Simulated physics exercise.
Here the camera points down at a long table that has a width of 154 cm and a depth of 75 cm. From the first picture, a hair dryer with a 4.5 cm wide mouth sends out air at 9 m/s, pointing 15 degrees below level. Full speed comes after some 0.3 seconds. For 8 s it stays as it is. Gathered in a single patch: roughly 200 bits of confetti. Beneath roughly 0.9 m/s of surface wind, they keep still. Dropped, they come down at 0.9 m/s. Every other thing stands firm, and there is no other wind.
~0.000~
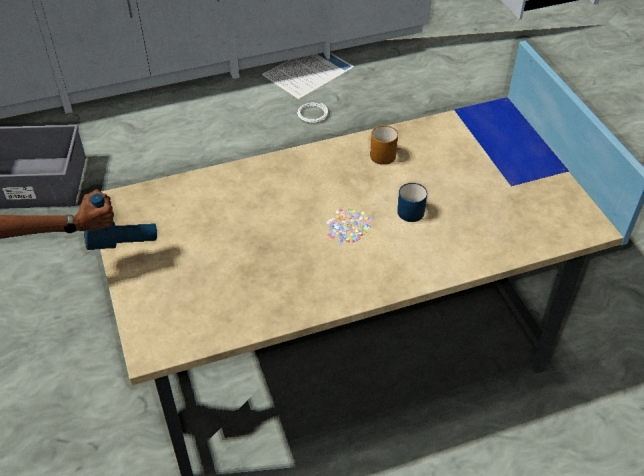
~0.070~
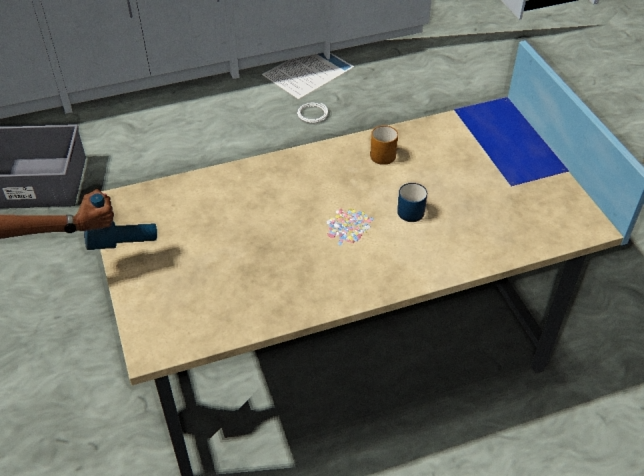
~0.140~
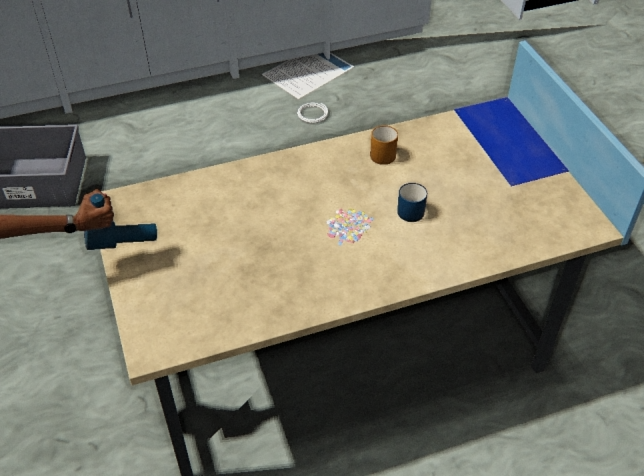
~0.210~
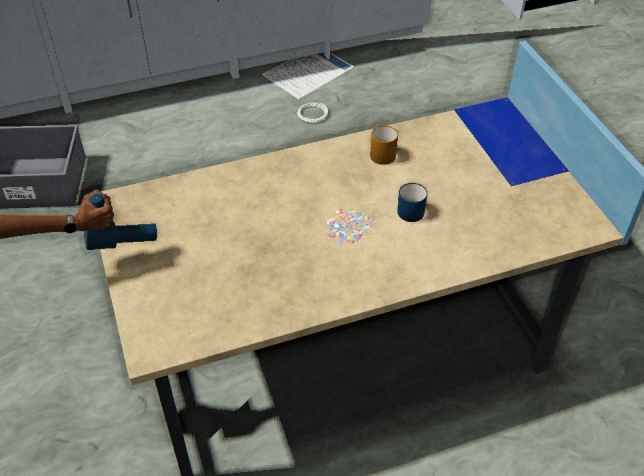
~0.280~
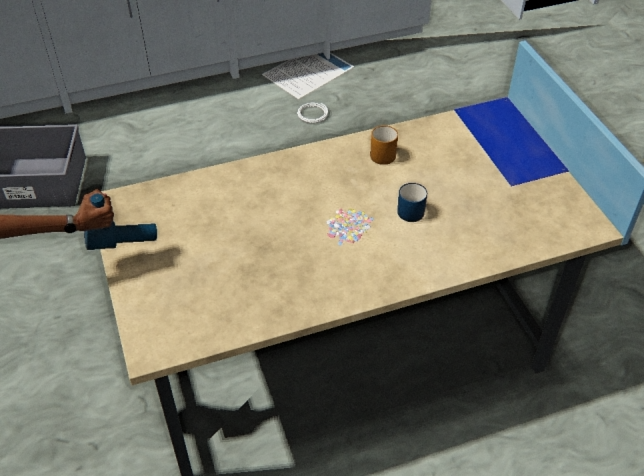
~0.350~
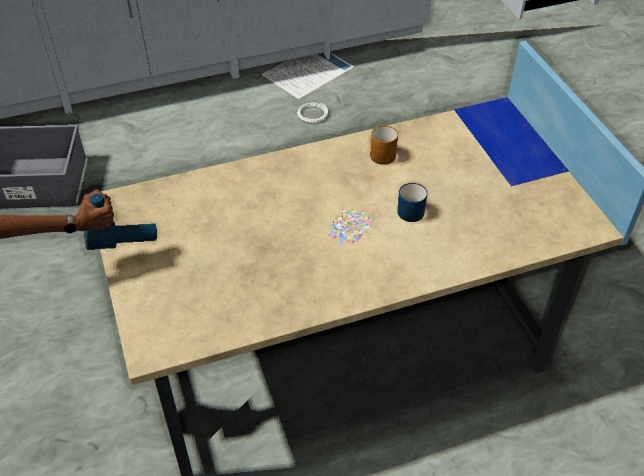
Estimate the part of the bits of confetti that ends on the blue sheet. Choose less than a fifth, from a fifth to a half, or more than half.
I'd say the part on the blue sheet is below one fifth.
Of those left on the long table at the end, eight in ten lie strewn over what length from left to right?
About 20 cm.
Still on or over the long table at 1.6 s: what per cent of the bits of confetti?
Roughly 80 per cent.
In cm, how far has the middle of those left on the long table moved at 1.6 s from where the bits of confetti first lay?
I'd guess near 70 cm.
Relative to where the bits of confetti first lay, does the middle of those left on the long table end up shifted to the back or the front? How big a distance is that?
Direction to the fore, distance about 15 cm.
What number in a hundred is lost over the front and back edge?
About 70 % front, about 1 % back.
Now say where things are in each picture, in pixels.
In the first frame, the middle of the bits of confetti is near (350, 225), none has stirred yet and the mouth of the hair dryer is at (156, 232).
In the second frame, the middle of the bits of confetti is near (350, 225), none has stirred yet and the blue sheet is centred on (509, 139).
In the third frame, the middle of the bits of confetti is near (350, 225), none has stirred yet, the top of a mug is at (413, 192) and the top of a mug is at (385, 134).
In the fourth frame, the middle of the bits of confetti is near (350, 225) and none has stirred yet.
In the fifth frame, the middle of the bits of confetti is near (350, 225) and none has stirred yet.
In the sixth frame, the middle of the bits of confetti is near (350, 225) and about 1 % have left their places.
After 1.6 s, 97 % are on the move or not yet settled, 6 % are on the blue sheet; the middle of those still in play is near (576, 230).
After 2.6 s, 50 % are on the move or not yet settled, 6 % are on the blue sheet; the middle of those still in play is near (593, 216).
After 4.4 s, 33 % are on the move or not yet settled, 6 % are on the blue sheet; the middle of those still in play is near (584, 207).
After 8.0 s, at the end, 5 % are on the blue sheet; the middle of those still in play is near (580, 200).
